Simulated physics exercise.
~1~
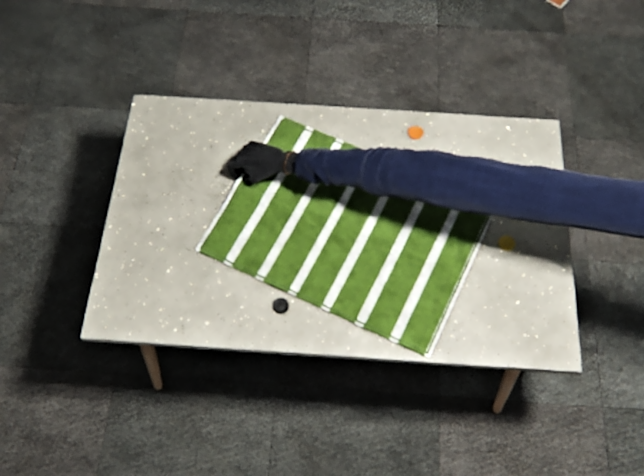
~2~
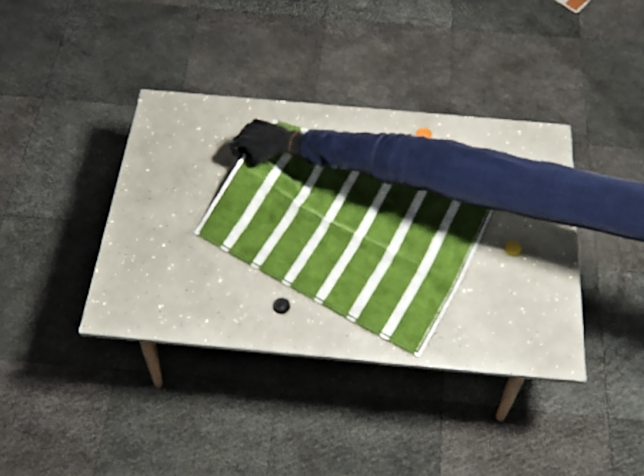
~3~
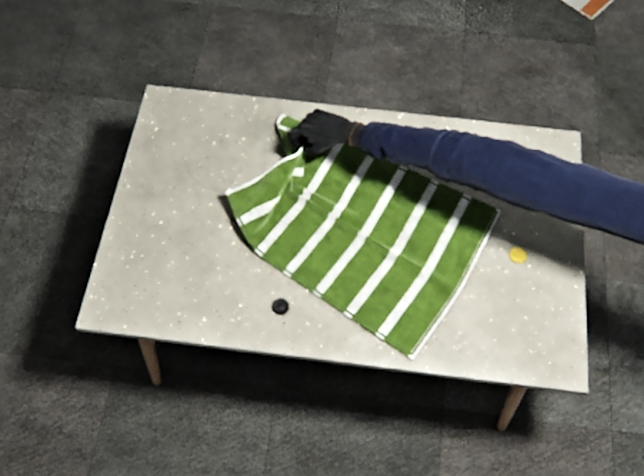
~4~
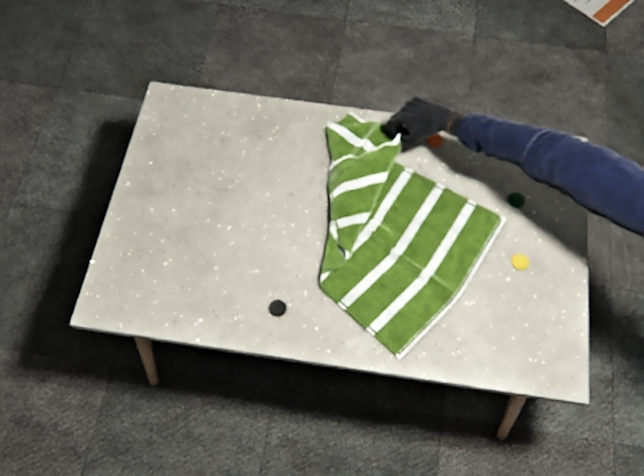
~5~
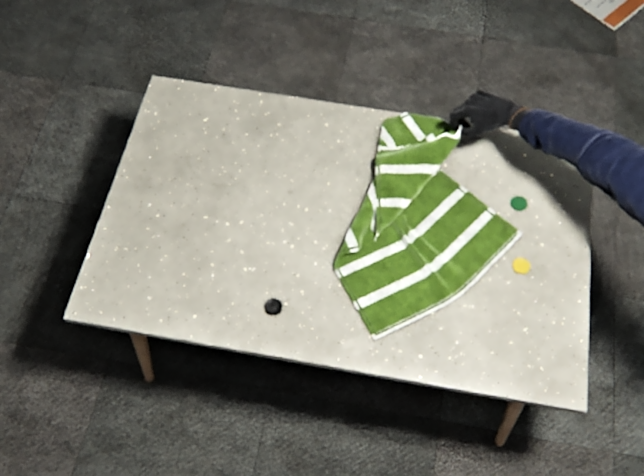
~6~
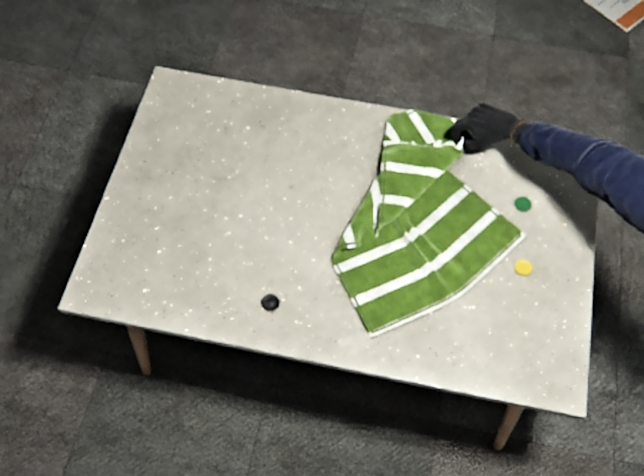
A gloved hand drags a green striped cloth rightward by one corner, leaving it partly folded.
